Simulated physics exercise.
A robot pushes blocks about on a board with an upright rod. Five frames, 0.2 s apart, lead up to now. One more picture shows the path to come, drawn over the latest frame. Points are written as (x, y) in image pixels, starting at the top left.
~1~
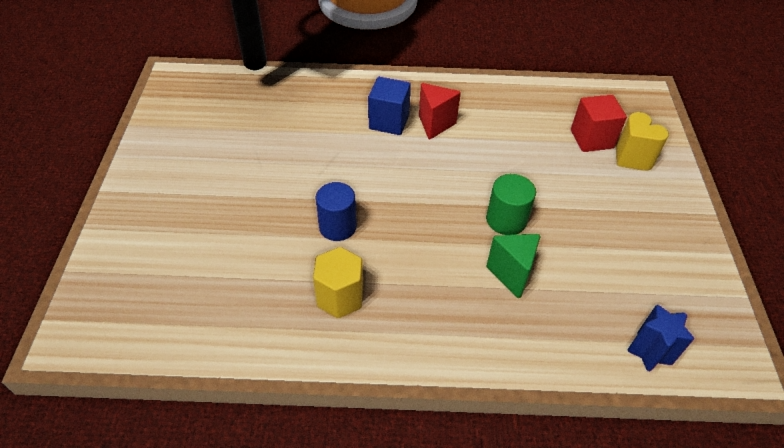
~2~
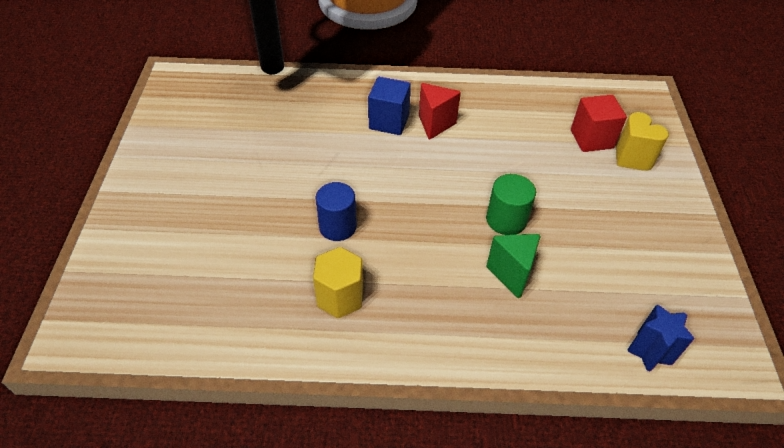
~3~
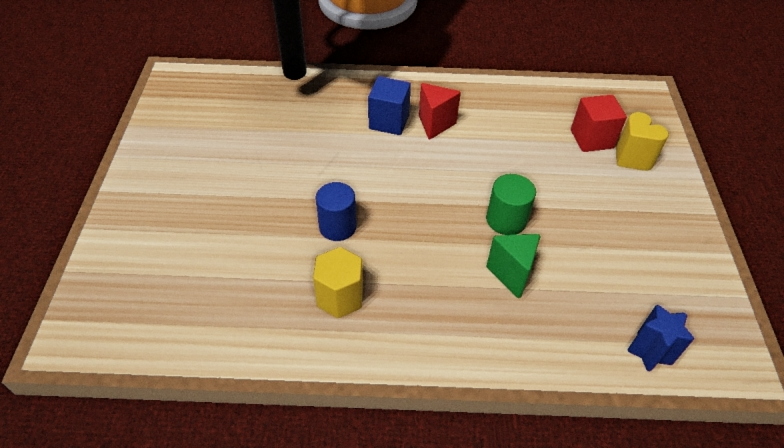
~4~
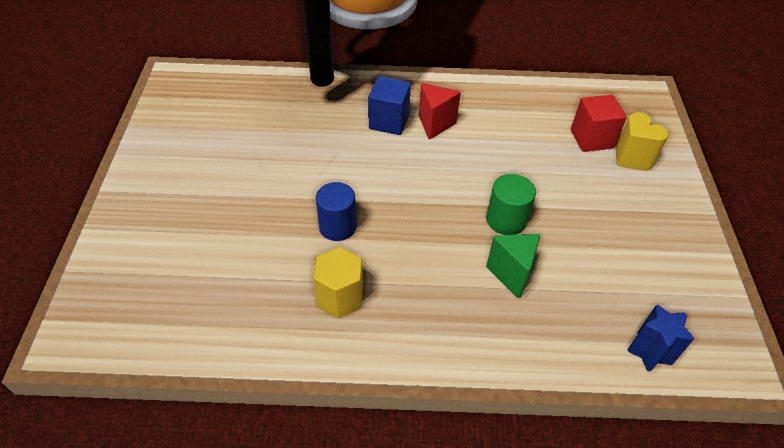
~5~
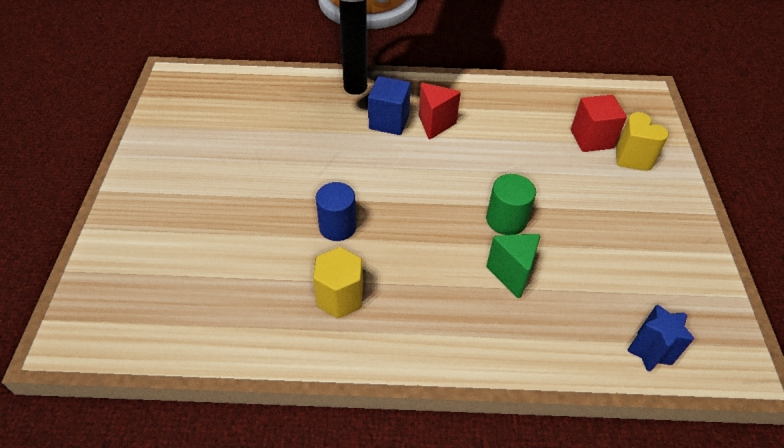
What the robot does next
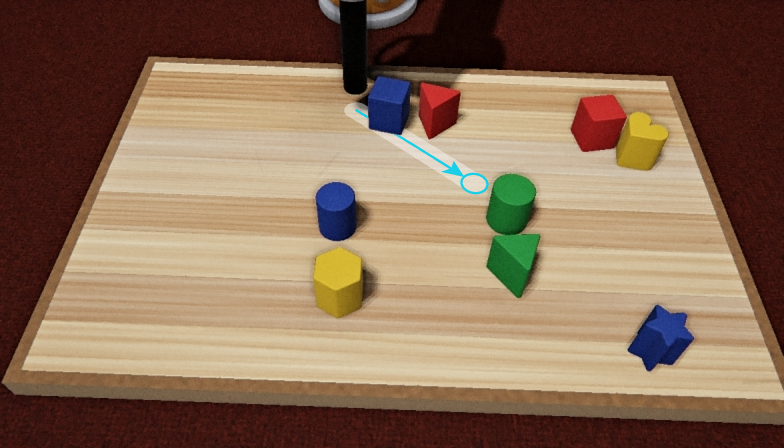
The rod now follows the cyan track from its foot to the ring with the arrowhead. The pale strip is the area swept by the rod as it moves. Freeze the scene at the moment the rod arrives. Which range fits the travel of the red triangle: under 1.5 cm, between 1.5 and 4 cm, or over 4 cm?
1.5 to 4 cm.
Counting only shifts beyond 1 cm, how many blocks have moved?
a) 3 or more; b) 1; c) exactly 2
The answer is c.
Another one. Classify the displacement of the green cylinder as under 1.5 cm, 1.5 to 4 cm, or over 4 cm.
It travels less than 1.5 cm.
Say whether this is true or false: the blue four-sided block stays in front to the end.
This is false.
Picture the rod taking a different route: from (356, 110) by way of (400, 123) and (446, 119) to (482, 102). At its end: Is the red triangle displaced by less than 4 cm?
Final answer: No.
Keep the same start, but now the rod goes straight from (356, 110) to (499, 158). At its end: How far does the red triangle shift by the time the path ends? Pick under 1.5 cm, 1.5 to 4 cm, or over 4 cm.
That block covers upwards of 4 cm.
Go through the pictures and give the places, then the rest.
The first frame shows rod tip at (256, 65); block tops, blue four-sided block at (390, 89); red triangle at (438, 93); green cylinder at (515, 188).
The second frame shows rod at (273, 69); blocks unchanged.
The third frame shows rod at (295, 74); blocks unchanged.
The fourth frame shows rod at (323, 81); blocks unchanged.
The fifth frame shows rod at (356, 89); blue four-sided block at (390, 89); red triangle at (438, 93); green cylinder at (515, 188).
Path on the board, straight from (356, 110) to (474, 183).
The first path, step by step. One third of the way, rod at (394, 111); blue four-sided block at (426, 101), turned 30° anticlockwise; red triangle at (455, 94).
Two thirds of the way, rod at (435, 136); blue four-sided block at (453, 108), turned 60° anticlockwise; red triangle at (472, 92), turned 30° anticlockwise.
At the end, rod at (478, 162); blue four-sided block at (454, 108), turned 60° anticlockwise; red triangle at (472, 92), turned 30° anticlockwise; green cylinder in place.
